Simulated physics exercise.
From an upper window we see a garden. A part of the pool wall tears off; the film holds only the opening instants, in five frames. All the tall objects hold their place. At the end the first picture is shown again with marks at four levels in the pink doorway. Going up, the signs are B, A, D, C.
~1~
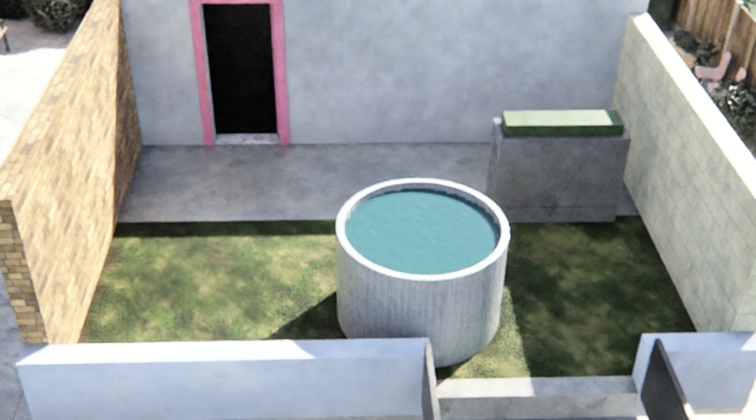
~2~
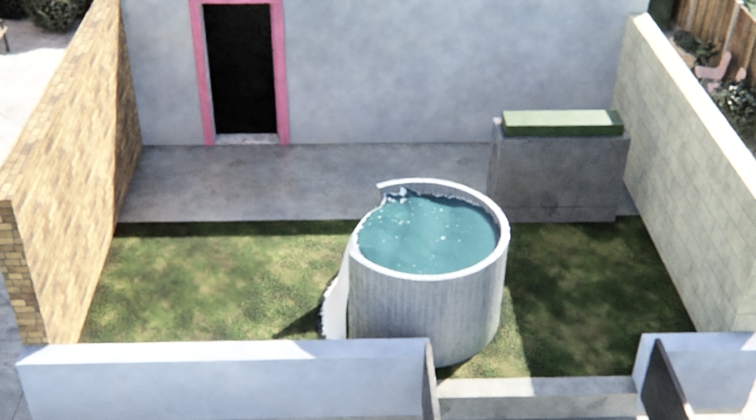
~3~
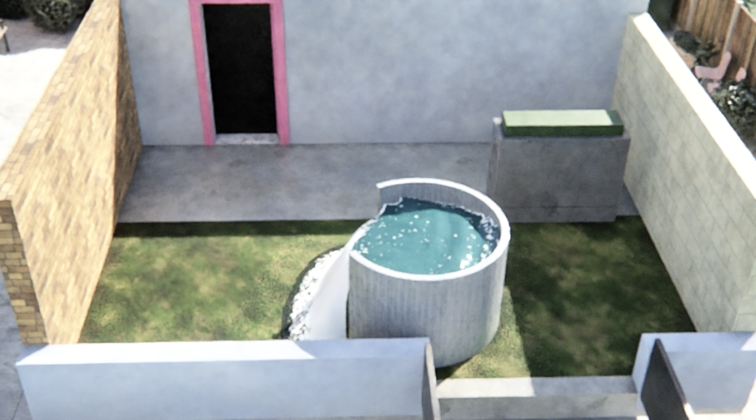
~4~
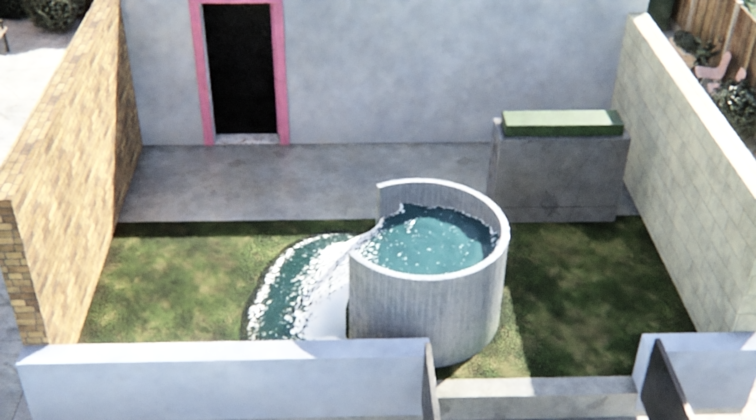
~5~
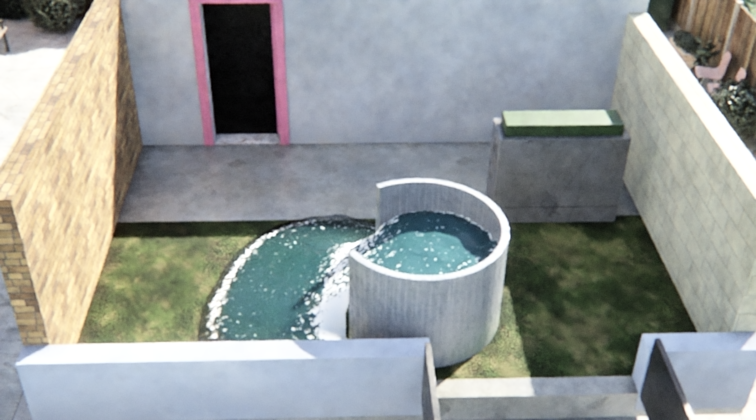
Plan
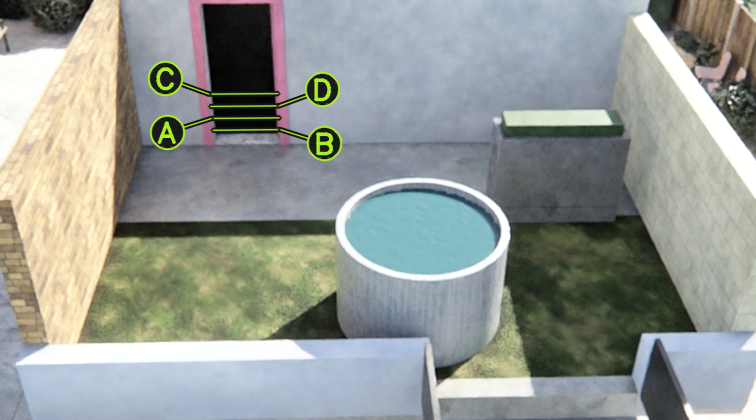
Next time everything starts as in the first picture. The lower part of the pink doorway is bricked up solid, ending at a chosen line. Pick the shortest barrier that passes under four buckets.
B is the one.
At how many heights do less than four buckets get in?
All four.
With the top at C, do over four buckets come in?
No.
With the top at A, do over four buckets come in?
No.
On the marked copy, A at (245, 118); B at (246, 129); C at (243, 93); D at (244, 106); from the bottom up B, A, D, C.
With A, nothing gets over.
With B, a splash gets over, under a bucket.
With C, nothing gets over.
With D, nothing gets over.
